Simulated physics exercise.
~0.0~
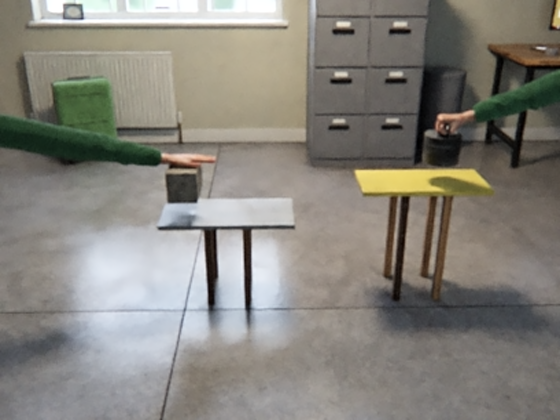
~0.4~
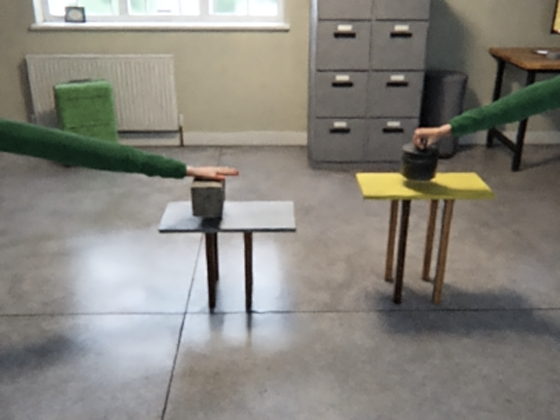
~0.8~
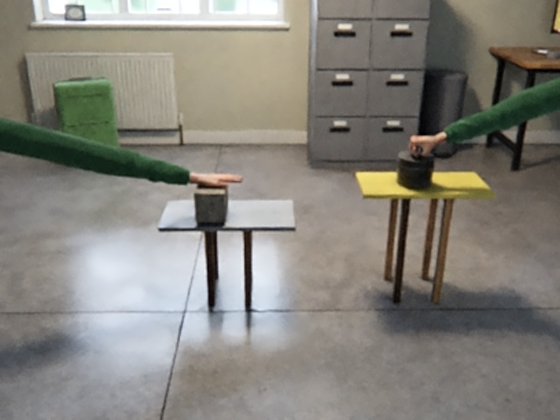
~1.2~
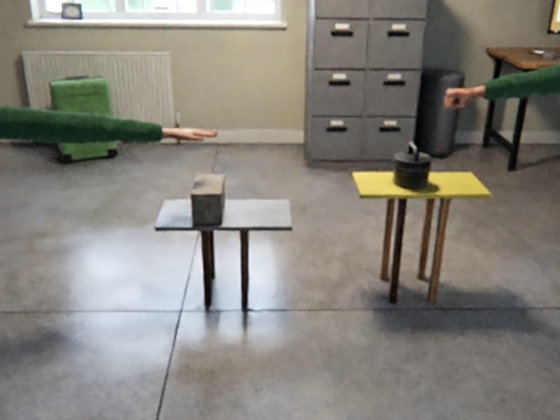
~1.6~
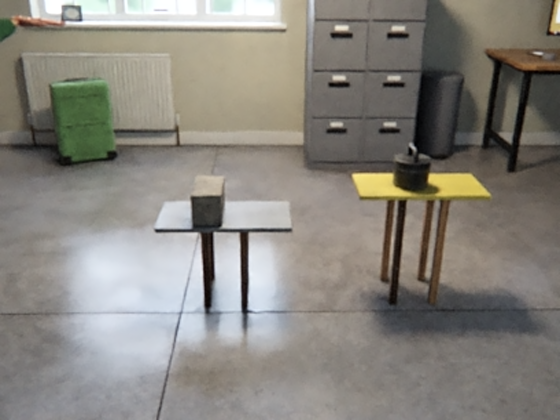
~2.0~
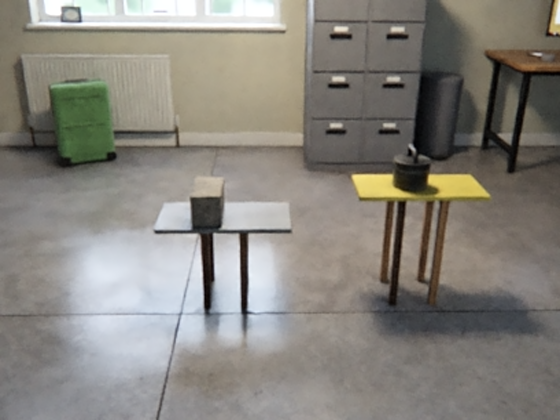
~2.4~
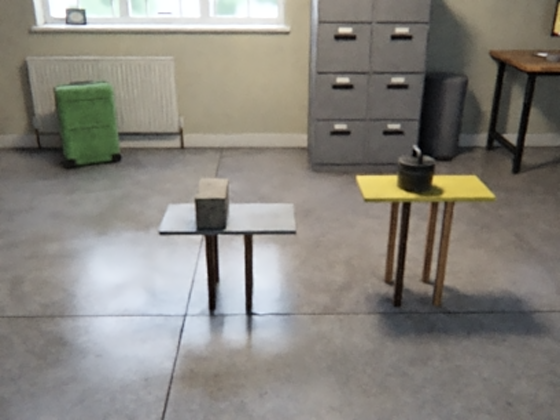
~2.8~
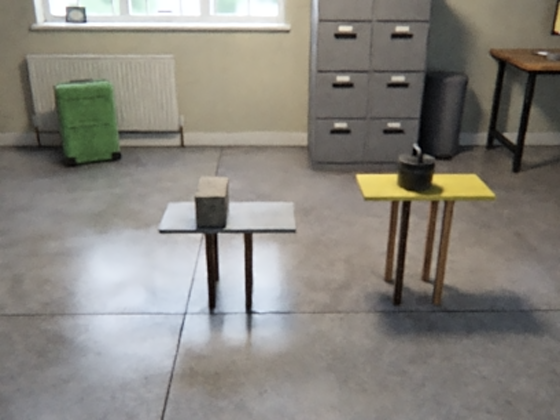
Two green-sleeved arms reach in from opposite sides of a room with a grey concrete floor, seen from the front by a slightly swaying camera. A small grey table stands left of centre and a yellow one to the right, with a green suitcase, a radiator and grey filing cabinets behind. The left hand brings a greyish block over the grey table while the right hand brings a dark round object with a handle over the yellow one. Both are set down, and the hands let go and withdraw. The two tables stay upright and level, each holding its load.
